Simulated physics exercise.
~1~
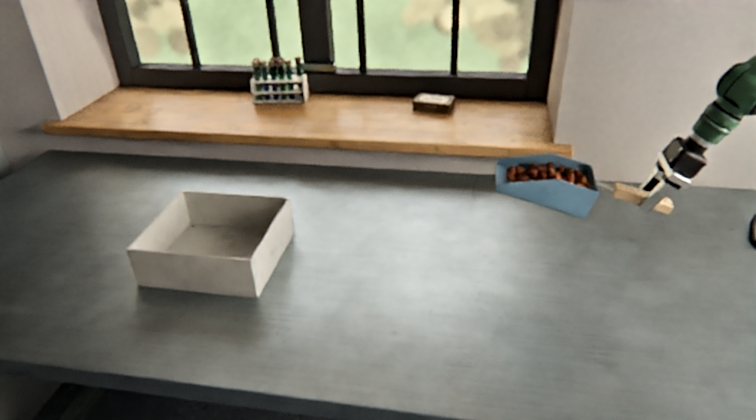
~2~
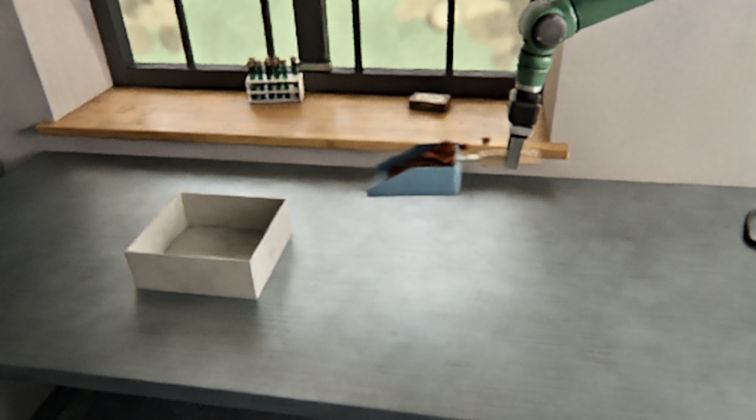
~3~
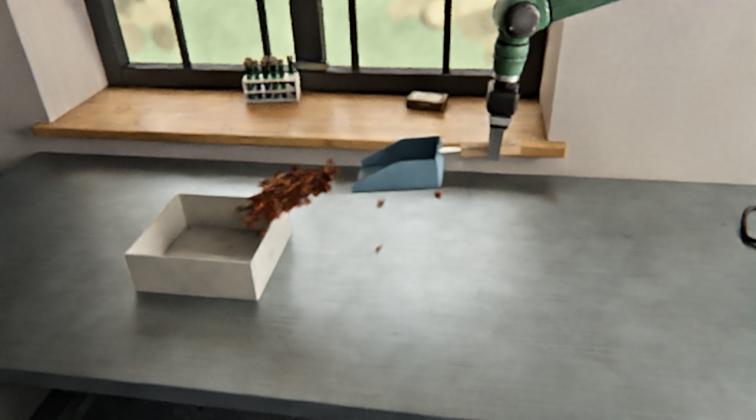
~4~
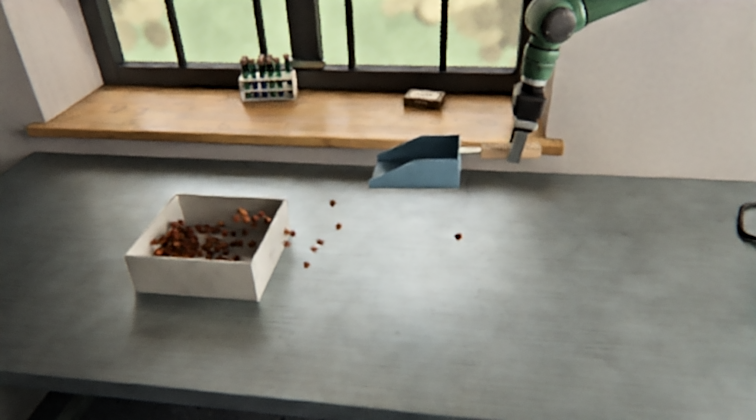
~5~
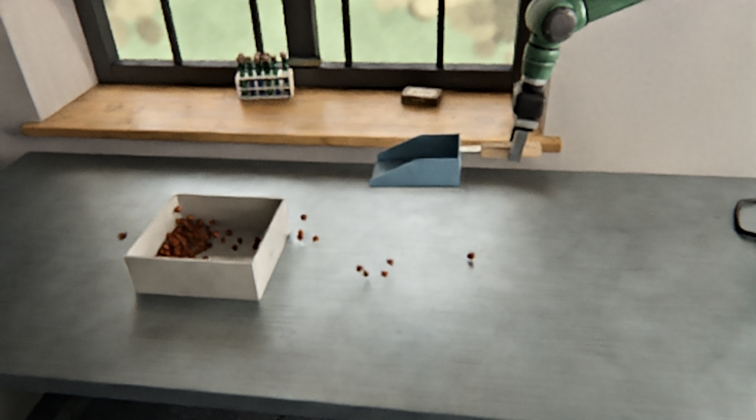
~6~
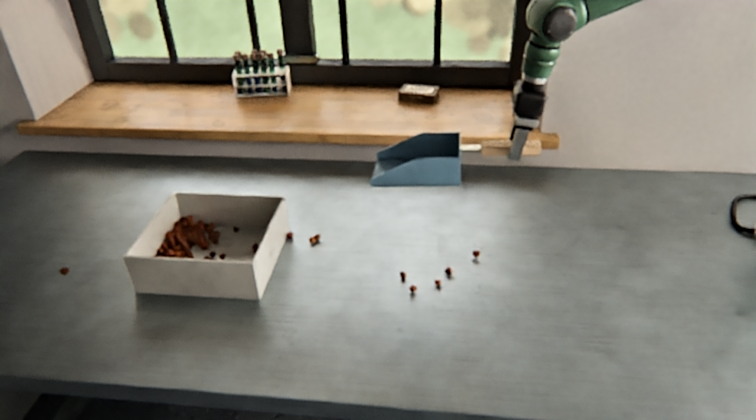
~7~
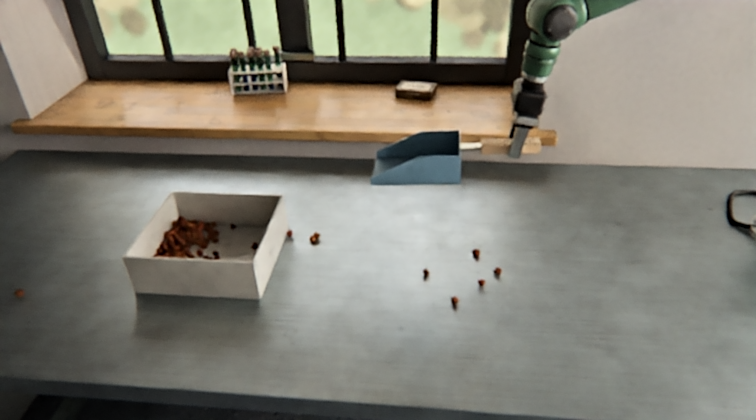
A robot arm jerks a blue scoop left, flinging hazelnuts mostly into a box, scattering a few.
